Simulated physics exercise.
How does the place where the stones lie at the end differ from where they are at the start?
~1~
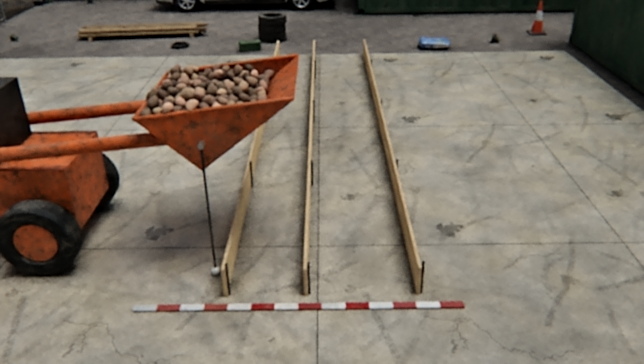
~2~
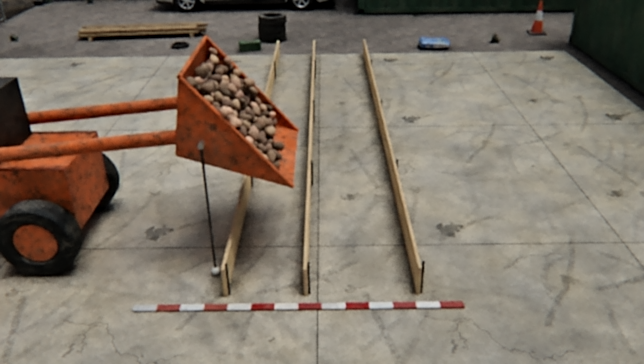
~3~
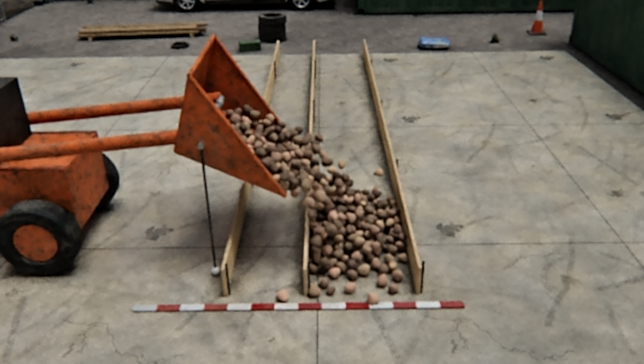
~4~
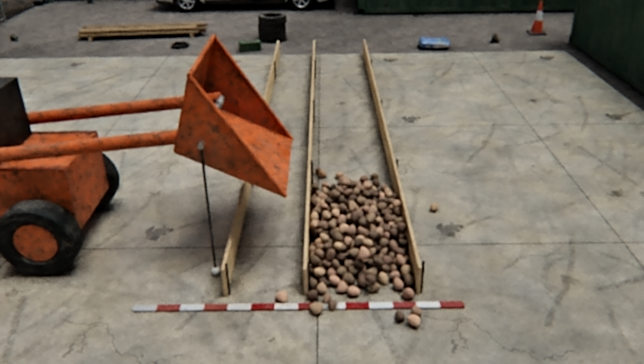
At the start the stones are heaped in the raised orange bucket at the upper left. By the end they lie lower and further right, piled on the floor mostly between the middle and right-hand planks.
